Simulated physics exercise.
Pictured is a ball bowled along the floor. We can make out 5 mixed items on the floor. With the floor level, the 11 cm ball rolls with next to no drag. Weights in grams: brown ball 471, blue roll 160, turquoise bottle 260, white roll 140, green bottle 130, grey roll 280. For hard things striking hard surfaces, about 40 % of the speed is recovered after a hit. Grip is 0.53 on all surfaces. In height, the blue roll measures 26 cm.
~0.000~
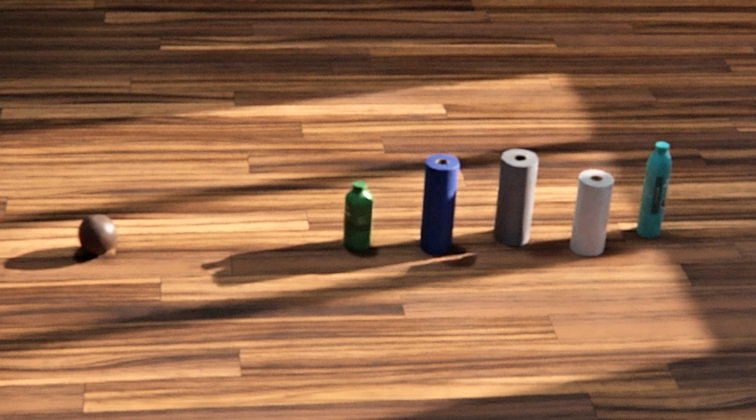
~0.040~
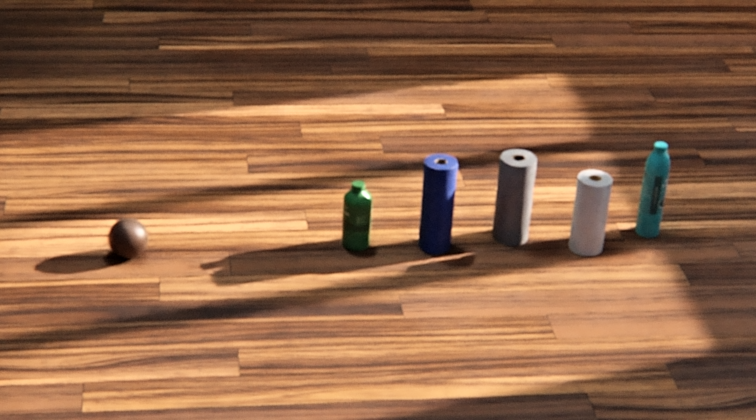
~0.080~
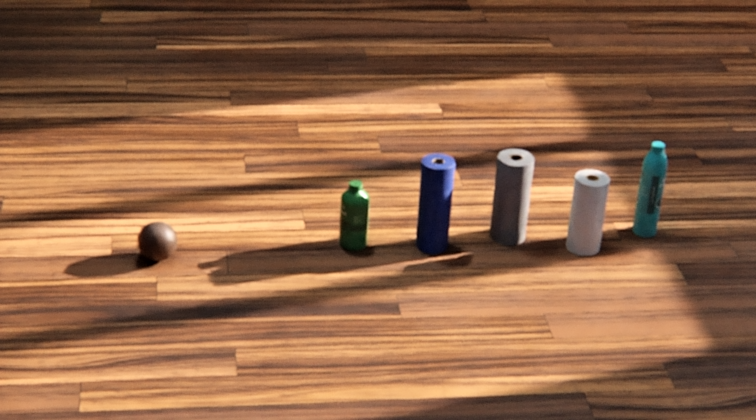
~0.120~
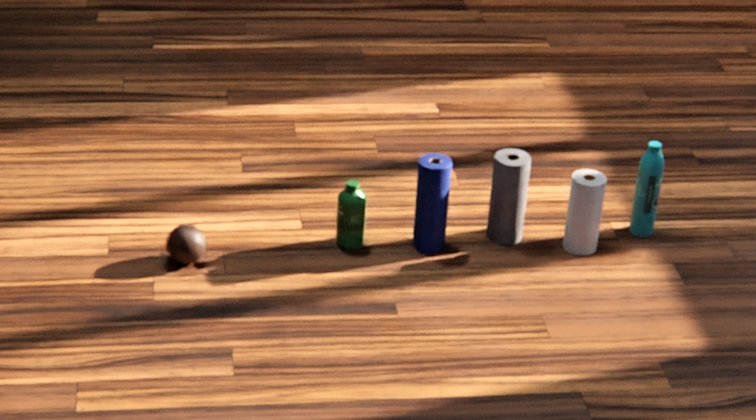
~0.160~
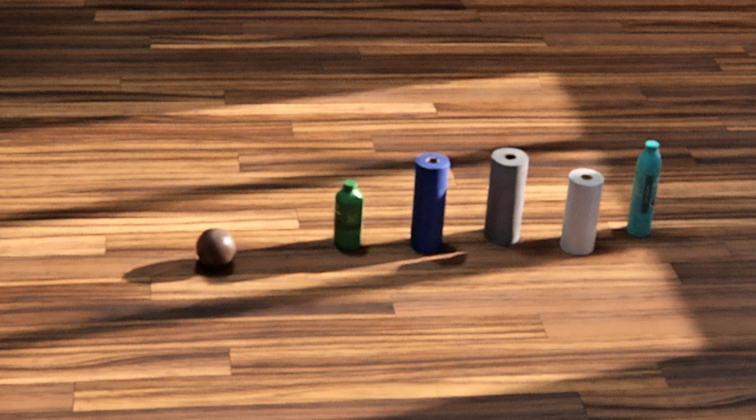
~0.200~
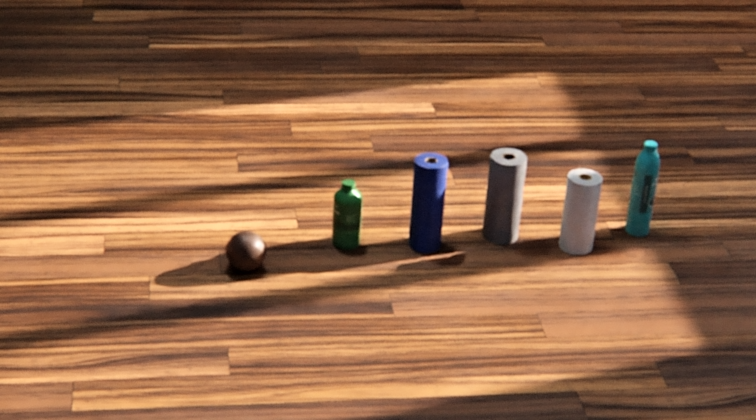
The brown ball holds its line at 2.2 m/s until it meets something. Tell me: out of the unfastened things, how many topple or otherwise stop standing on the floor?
I'd say not a single one.
By 0.40 s, ball 87 cm along; brown ball near (409, 269).
By 0.70 s, ball 151 cm along; brown ball near (655, 296).
By 1.00 s, things are still on the move.
When it is over (1.2 s), all 5 within 8 cm of the start. End places, in pixels of the last picture, blue roll near (428, 203), turquoise bottle near (644, 188).
